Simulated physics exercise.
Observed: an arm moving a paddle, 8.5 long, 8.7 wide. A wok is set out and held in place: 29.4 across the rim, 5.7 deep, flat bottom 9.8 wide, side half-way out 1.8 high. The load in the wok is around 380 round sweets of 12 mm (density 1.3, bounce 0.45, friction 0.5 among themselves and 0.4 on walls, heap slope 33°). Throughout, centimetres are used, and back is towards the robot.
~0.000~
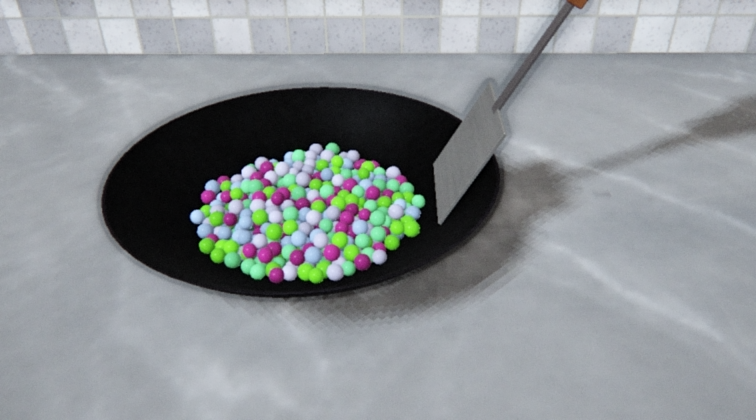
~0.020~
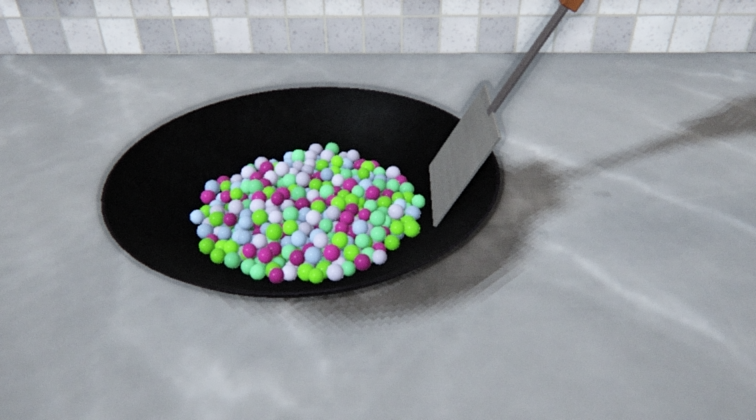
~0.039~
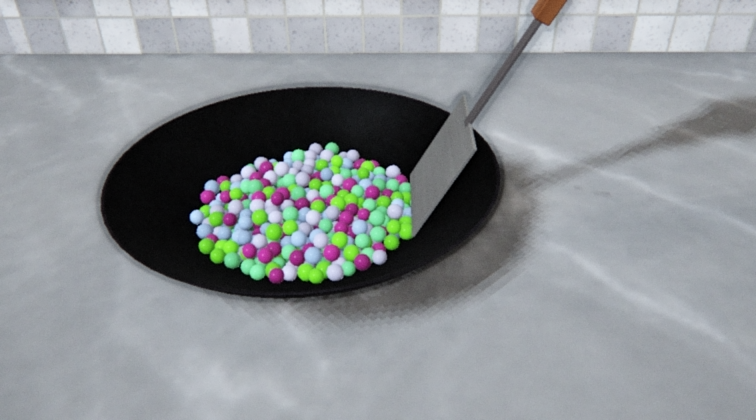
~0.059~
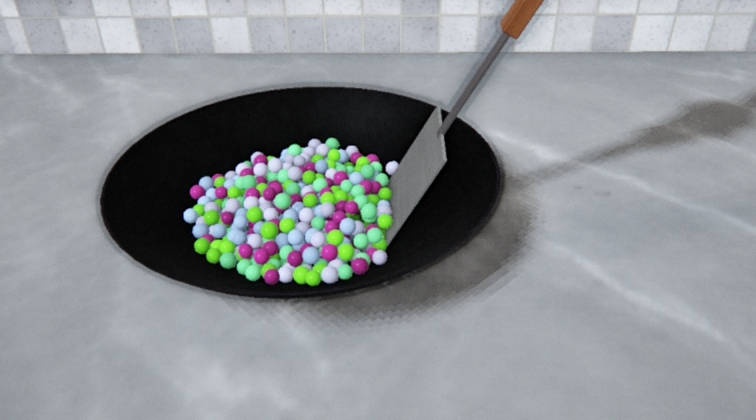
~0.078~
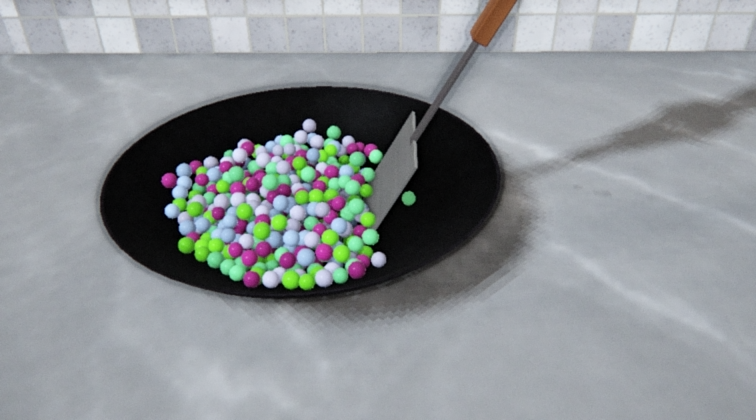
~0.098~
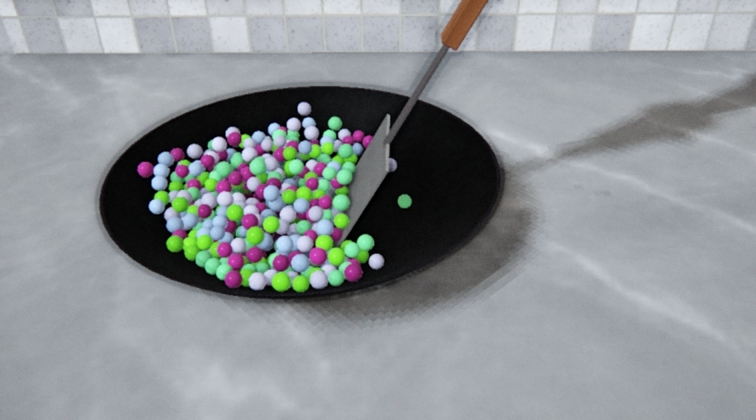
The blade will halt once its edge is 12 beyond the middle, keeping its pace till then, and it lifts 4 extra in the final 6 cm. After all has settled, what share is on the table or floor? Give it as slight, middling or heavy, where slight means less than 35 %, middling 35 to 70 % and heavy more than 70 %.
Middling.
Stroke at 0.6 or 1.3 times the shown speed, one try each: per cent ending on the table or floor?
Around 35 per cent and around 55 per cent.
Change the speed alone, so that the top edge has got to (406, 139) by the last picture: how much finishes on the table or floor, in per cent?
My guess is around 45 percent.
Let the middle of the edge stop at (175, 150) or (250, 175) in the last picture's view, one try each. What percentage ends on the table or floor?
First try about 40 percent, second about 5 percent.
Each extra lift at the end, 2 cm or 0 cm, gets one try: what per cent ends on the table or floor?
Some 50 and 55 per cent.
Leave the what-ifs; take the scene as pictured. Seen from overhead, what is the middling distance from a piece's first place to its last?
Somewhere near 15 centimetres, I reckon.
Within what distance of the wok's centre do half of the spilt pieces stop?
It's around 42 cm.
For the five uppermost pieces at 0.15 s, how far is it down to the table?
They are near 7 cm up.
After 0.15 s, sloping 61°, highest piece 9 above the table; 379 in the wok, 1 on the blade or in flight.
After 0.19 s, sloping 61°, highest piece 8 above the table; 368 in the wok, 12 on the blade or in flight.
After 0.42 s, sloping 61°, highest piece 23 above the table; 191 in the wok, 110 on the table or floor, 79 on the blade or in flight.
After 1.47 s, sloping 61°, highest piece 3 above the table; 191 in the wok, 189 on the table or floor.
In the end, 191 in the wok, 189 on the table or floor. That is 50 % on the table or floor.
